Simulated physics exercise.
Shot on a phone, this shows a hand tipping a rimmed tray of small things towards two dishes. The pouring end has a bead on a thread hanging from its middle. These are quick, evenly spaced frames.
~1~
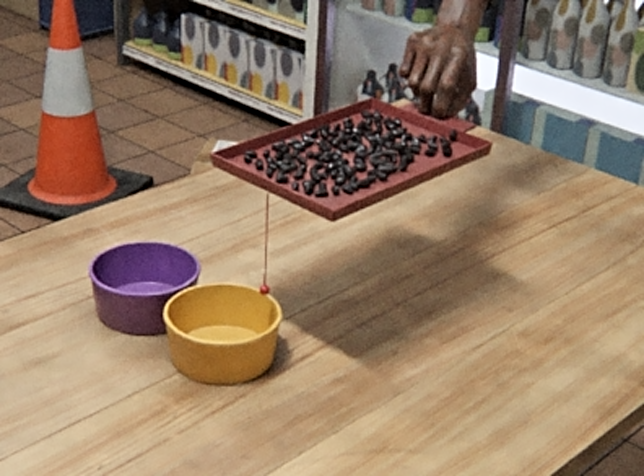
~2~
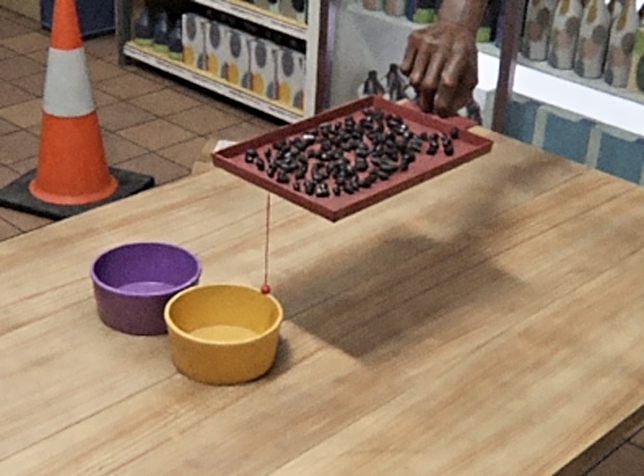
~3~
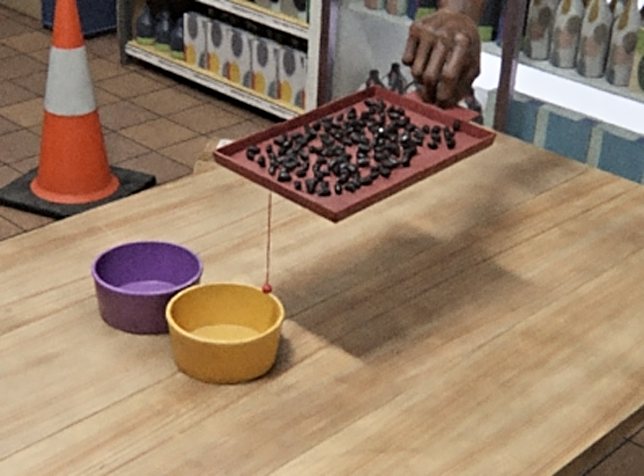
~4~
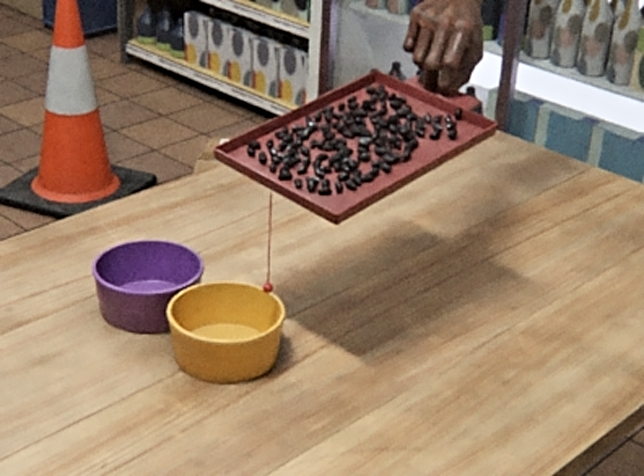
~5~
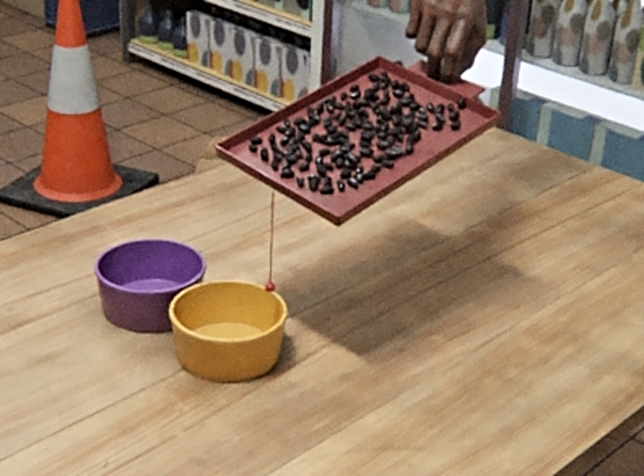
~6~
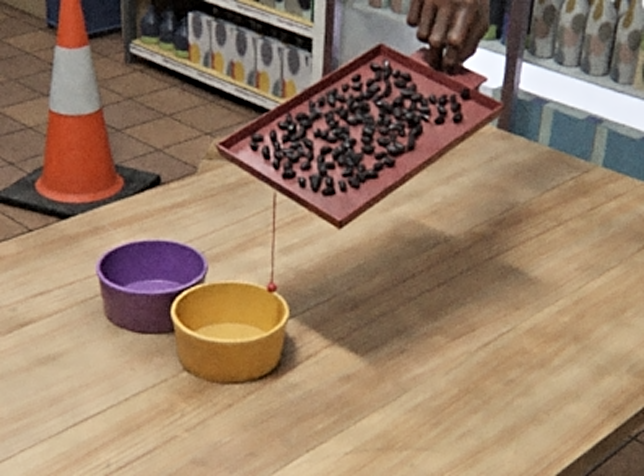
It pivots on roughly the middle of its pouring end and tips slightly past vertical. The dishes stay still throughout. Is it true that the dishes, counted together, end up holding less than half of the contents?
Yes, less than half.
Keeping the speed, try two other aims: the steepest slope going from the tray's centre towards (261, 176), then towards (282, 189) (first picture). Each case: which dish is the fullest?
The first try favours the dish to the right; the second favours the dish to the right.
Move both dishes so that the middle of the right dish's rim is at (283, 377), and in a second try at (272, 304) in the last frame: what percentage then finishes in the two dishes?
Trial 1: 20 percent; trial 2: 20 percent.
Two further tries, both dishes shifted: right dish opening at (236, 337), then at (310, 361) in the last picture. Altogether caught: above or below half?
Catch, run one: Below the halfway mark; run two: Past the halfway mark.
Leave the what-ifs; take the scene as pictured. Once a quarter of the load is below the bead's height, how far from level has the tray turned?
A tilt of roughly 80°.
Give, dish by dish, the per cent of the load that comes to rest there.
0 per cent goes to the left dish and 10 per cent to the right dish.
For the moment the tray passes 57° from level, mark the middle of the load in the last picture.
I'd mark the middle close to (335, 171).
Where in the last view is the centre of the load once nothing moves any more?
Roughly at (309, 389).
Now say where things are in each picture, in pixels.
The first picture shows corners of the pouring end at (213, 153) and (334, 209), level; middle of the load at (362, 150), black beans; left dish at (103, 302); right dish at (180, 350); bead on its thread at (265, 290).
The second picture shows corners of the pouring end at (214, 153) and (335, 210), level; middle of the load at (363, 149).
The third picture shows corners of the pouring end at (215, 151) and (336, 211), tipped barely, lowest at the right corner; middle of the load at (365, 143).
The fourth picture shows corners of the pouring end at (216, 148) and (336, 213), tipped a little, lowest at the right corner; middle of the load at (366, 136).
The fifth picture shows corners of the pouring end at (218, 145) and (338, 215), tipped a little, lowest at the right corner; middle of the load at (368, 128).
The sixth picture shows corners of the pouring end at (219, 144) and (340, 218), tipped clearly, lowest at the right corner; middle of the load at (369, 123); left dish at (110, 300); right dish at (187, 348).
Soon after the last picture, tray tipped steeply; all on the tray.
A little later, tray tipped right over; about two thirds on the tray; a stray few in the right dish; about a third outside both; a stray few in the air.
Later still, tray tipped past a quarter turn; a small part in the right dish; most outside both.
At rest, tray tipped past a quarter turn; a small part in the right dish; none in the left dish; most outside both.
